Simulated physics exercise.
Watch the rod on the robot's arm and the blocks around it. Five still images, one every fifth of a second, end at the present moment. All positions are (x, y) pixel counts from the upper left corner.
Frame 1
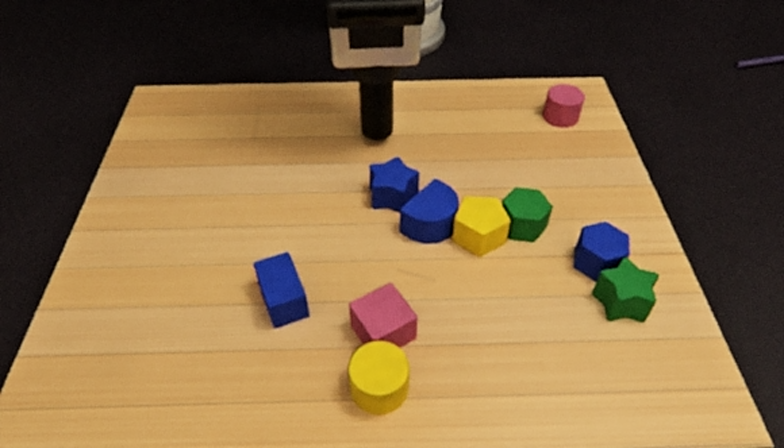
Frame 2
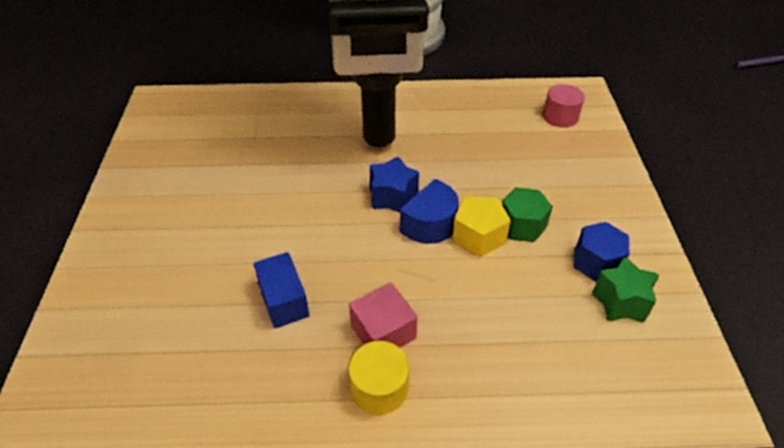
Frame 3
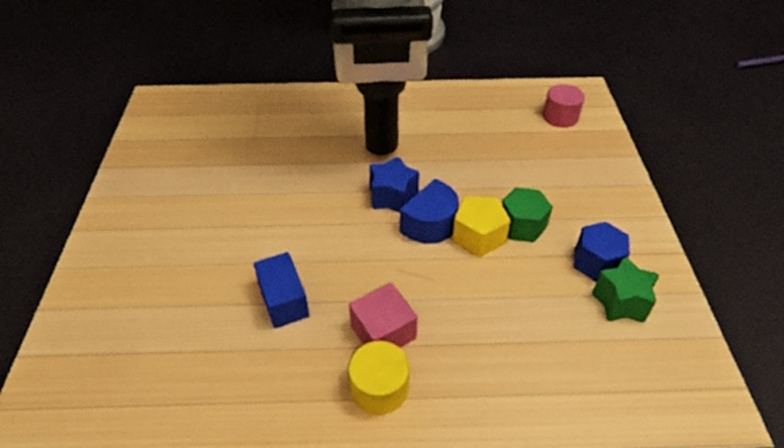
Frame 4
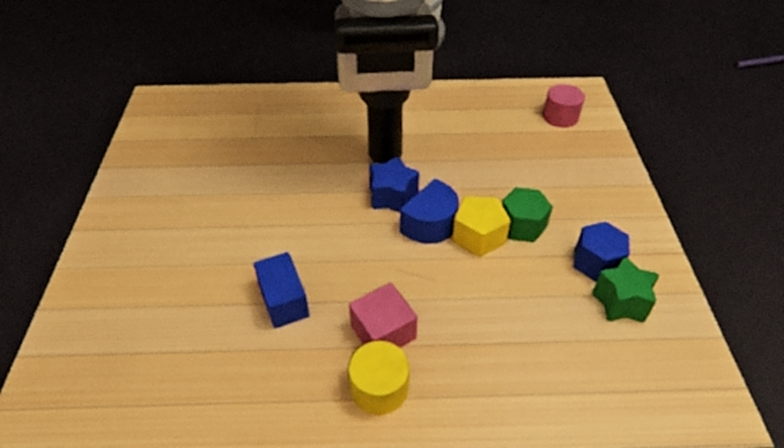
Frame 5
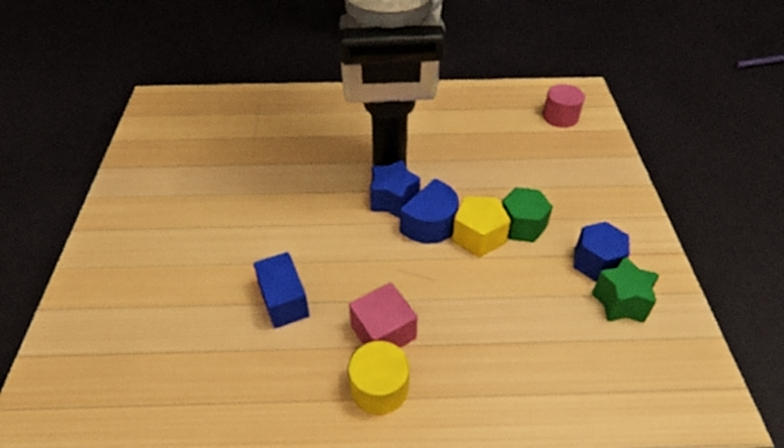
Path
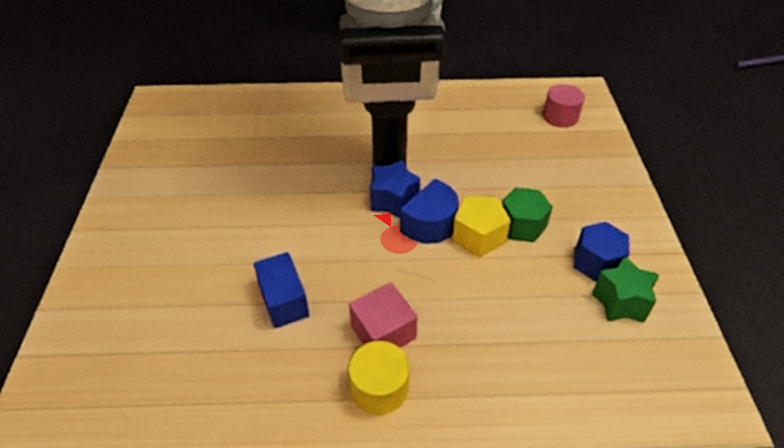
On a wooden board scattered with colored blocks, a robot arm's black rod moved slowly toward the blue star block and came up against its back edge, while the blocks barely moved, if at all.
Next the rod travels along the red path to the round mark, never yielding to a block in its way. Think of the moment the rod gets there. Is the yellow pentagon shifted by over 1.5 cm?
Final answer: Yes.
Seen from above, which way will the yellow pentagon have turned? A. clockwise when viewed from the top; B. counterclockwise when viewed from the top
The one that fits is B, counterclockwise when viewed from the top.
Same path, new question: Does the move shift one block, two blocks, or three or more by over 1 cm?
Expect three or more.
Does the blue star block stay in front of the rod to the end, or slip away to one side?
Most likely the blue star block stays ahead.
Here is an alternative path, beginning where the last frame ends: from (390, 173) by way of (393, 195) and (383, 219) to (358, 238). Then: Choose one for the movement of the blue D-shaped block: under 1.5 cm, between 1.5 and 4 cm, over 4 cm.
The best fit is 1.5 to 4 cm.
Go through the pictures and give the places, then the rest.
The first frame shows tip of the rod at (377, 130), middles of tops, blue star block at (393, 173), blue D-shaped block at (433, 201), yellow pentagon at (482, 213), green hexagonal block at (528, 202).
The second frame shows rod at (379, 137), nothing pushed.
The third frame shows rod at (382, 145), nothing pushed.
The fourth frame shows rod at (385, 154), nothing pushed.
The fifth frame shows rod at (390, 164), blue star block at (393, 177), blue D-shaped block at (433, 201), yellow pentagon at (482, 213), green hexagonal block at (528, 202).
The line goes from (390, 173) over (383, 194) and (384, 217) to (399, 239).
The first path, step by step. Halfway along, rod at (380, 197); blue star block at (395, 210), turned 15° anticlockwise; blue D-shaped block at (440, 216), turned 15° anticlockwise; yellow pentagon at (491, 218), turned 15° anticlockwise.
At the end, rod at (399, 231); blue star block at (400, 247), turned 15° clockwise; blue D-shaped block at (450, 235), turned 40° anticlockwise; yellow pentagon at (499, 224), turned 30° anticlockwise; green hexagonal block at (532, 202), turned 10° anticlockwise.
